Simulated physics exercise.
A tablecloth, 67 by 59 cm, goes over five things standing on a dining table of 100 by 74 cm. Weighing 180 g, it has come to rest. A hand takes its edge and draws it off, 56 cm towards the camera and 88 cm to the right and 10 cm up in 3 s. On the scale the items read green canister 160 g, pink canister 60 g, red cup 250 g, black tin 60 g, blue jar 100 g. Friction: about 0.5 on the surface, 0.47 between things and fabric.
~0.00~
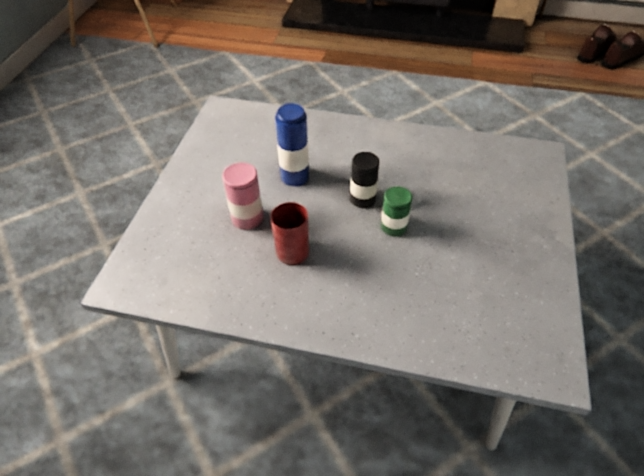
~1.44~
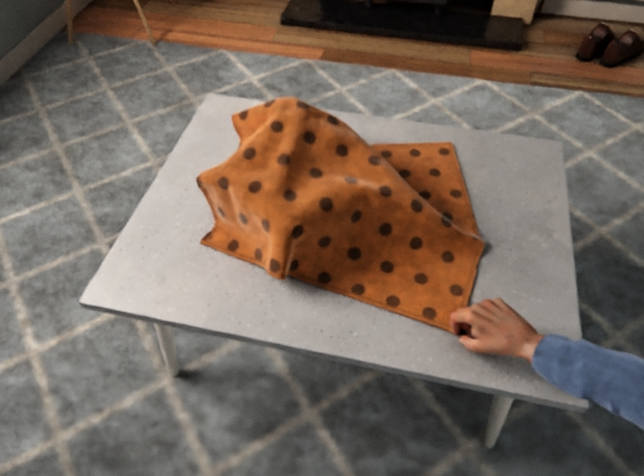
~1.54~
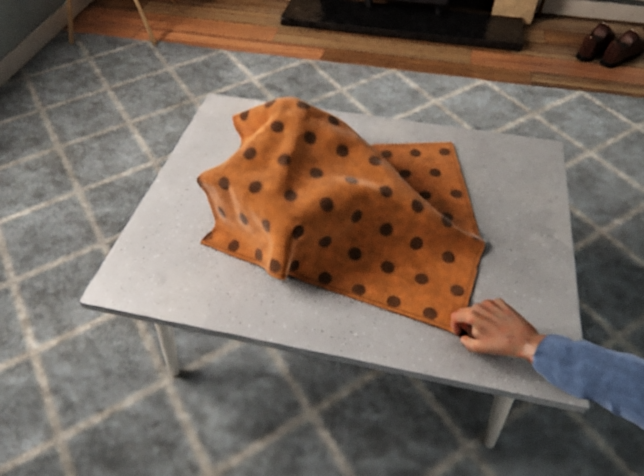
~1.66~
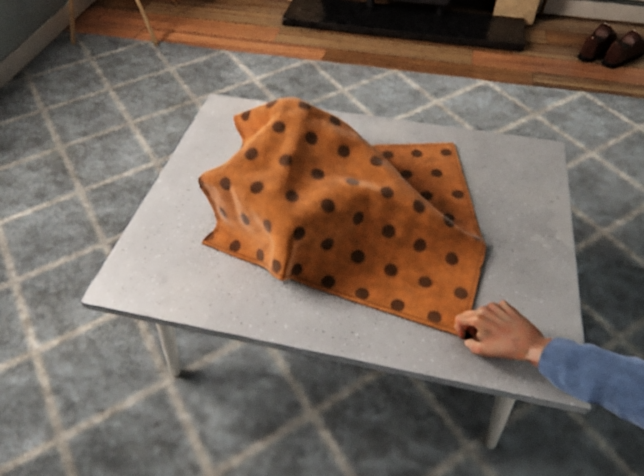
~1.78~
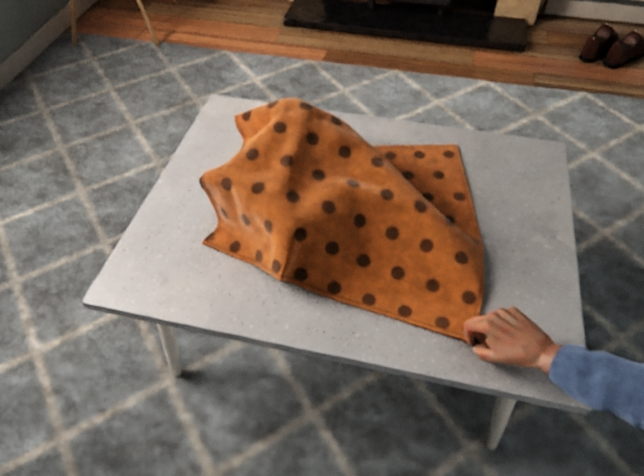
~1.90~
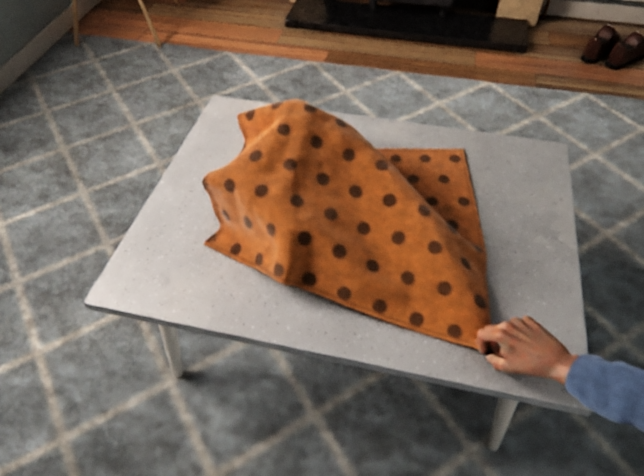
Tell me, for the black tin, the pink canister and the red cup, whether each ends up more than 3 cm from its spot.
Here is each one: Black tin - it ends up farther, pink canister - it stays near, red cup - it stays near.
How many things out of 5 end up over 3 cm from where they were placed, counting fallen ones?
My count is 2.
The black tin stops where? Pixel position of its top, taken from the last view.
Somewhere around (458, 212) is where it ends up.
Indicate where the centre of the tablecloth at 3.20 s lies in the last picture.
I'd say it sits around (589, 373) in the last picture.
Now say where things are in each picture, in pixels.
Shows, black tin (366, 160), 12 cm tall; blue jar (291, 111), 20 cm tall; green canister (399, 196), 10 cm tall; red cup (289, 215), 12 cm tall; pink canister (240, 173), 14 cm tall, in the first picture.
Shows, tablecloth corners (200, 243) (267, 151) (451, 142); grip (459, 334), in the second picture.
Shows, tablecloth corners (201, 243) (268, 151); grip (459, 334), in the third picture.
Shows, tablecloth corners (202, 243) (269, 151); grip (464, 337), in the fourth picture.
Shows, tablecloth corners (202, 243) (270, 152); grip (472, 343), in the fifth picture.
Shows, tablecloth corners (204, 244) (272, 153) (463, 150); grip (485, 352), in the sixth picture.
At 2.6 s, middle of the tablecloth at (445, 248); black tin 7 cm off its start, blue jar on its side, 14 cm off its start.
At 3.2 s, middle of the tablecloth at (589, 373); black tin on its side, 18 cm off its start, blue jar on its side, 16 cm off its start.
At 3.9 s, middle of the tablecloth at a place out of view; black tin on its side, 20 cm off its start at (450, 215), blue jar on its side, 17 cm off its start at (366, 178).
At 4.5 s, middle of the tablecloth at a place out of view; black tin on its side, 22 cm off its start, blue jar on its side, 18 cm off its start.
At 5.3 s, middle of the tablecloth at a place out of view; black tin on its side, 22 cm off its start at (458, 212), pink canister 0 cm off its start at (242, 173), red cup 0 cm off its start at (292, 215), blue jar on its side, 19 cm off its start at (373, 174).
